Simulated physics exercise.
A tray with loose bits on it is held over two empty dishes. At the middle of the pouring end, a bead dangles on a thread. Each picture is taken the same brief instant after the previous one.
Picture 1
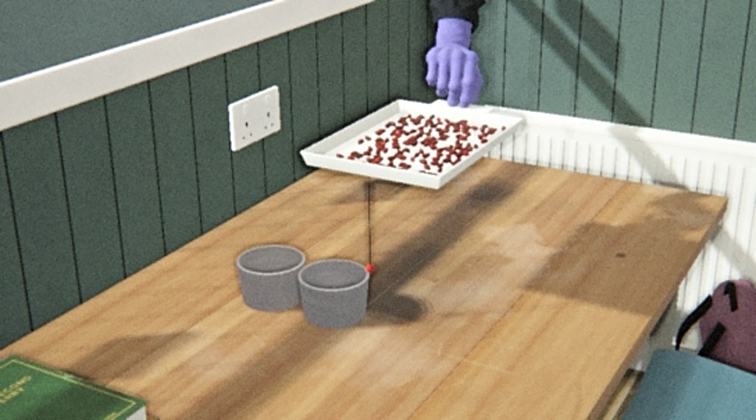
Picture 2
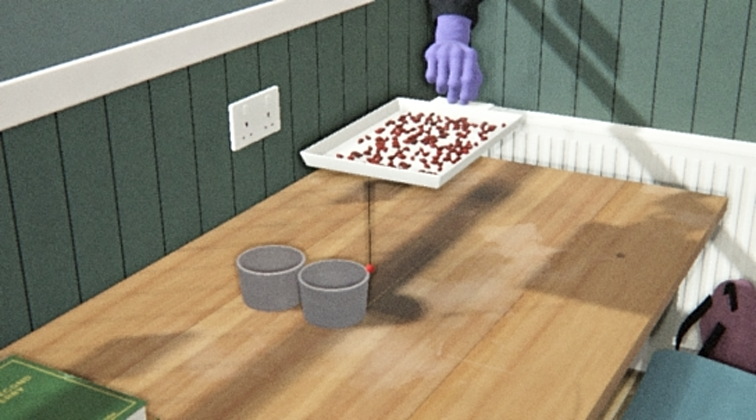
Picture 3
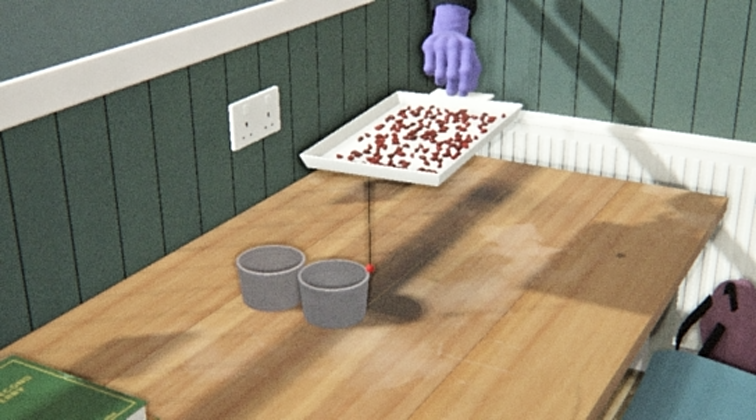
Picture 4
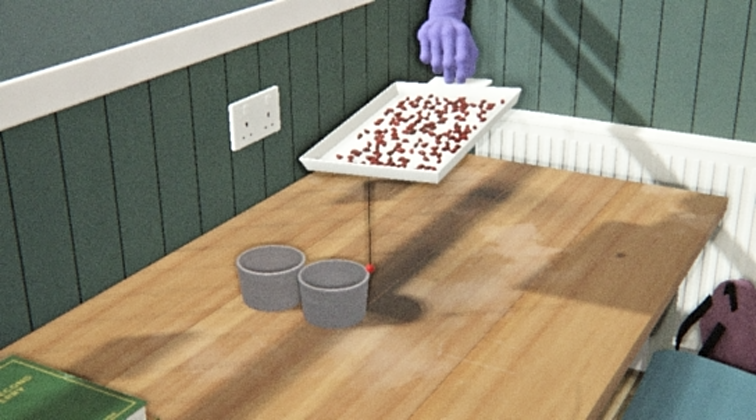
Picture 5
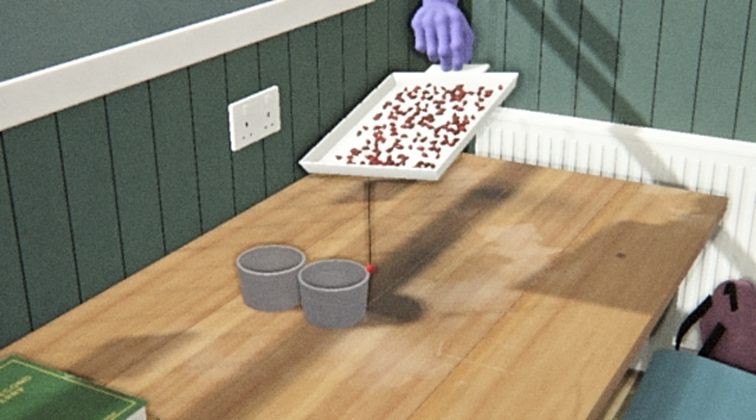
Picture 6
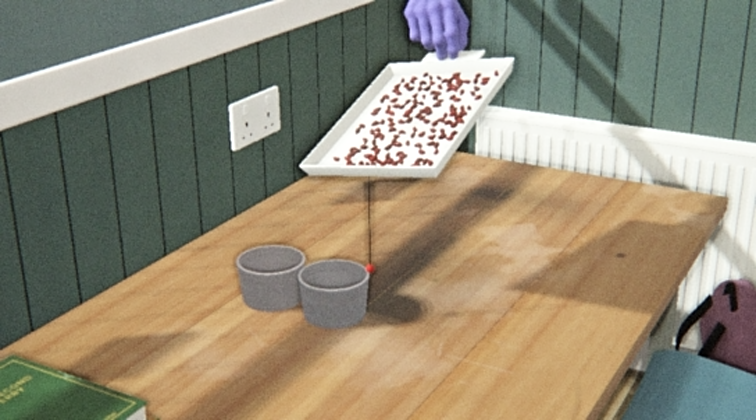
A purple-gloved hand held a white tray of kidney beans above two empty grey dishes on a wooden table, then gradually raised the far end, tilting the tray toward its near left corner.
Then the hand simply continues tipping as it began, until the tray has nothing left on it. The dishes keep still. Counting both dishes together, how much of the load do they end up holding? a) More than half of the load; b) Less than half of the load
a, more than half of the load.
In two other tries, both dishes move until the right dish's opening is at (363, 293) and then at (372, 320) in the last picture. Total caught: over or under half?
The bulk of it, then Short of half.
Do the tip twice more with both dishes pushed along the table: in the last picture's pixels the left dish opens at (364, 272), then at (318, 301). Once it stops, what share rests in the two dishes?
0% for the first placement, 0% for the second.
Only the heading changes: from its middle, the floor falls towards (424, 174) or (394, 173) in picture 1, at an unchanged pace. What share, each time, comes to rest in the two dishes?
Lab note: Try one about 0 %, try two 0 %.
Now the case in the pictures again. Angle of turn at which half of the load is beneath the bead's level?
Reading: Some 90°.
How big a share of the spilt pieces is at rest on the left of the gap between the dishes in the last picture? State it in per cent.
Close to 70 per cent of the spill, I think.
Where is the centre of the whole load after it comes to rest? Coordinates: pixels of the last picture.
Centre at rest, last view: Approx. (312, 304).
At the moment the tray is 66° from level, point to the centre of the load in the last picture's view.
The load is centred around (328, 170).
Shortly afterwards, tray tipped steeply; the bulk on the tray; only a few in the left dish; only a few outside both; near a quarter in the air.
Next, tray tipped past a quarter turn; only a few on the tray; near a third in the right dish; near a quarter in the left dish; near a quarter outside both; a little in the air.
Some moments later, tray tipped past a quarter turn; near half in the right dish; near a quarter in the left dish; near a third outside both.
In the end, tray tipped past a quarter turn; near half in the right dish; near a quarter in the left dish; near a third outside both.
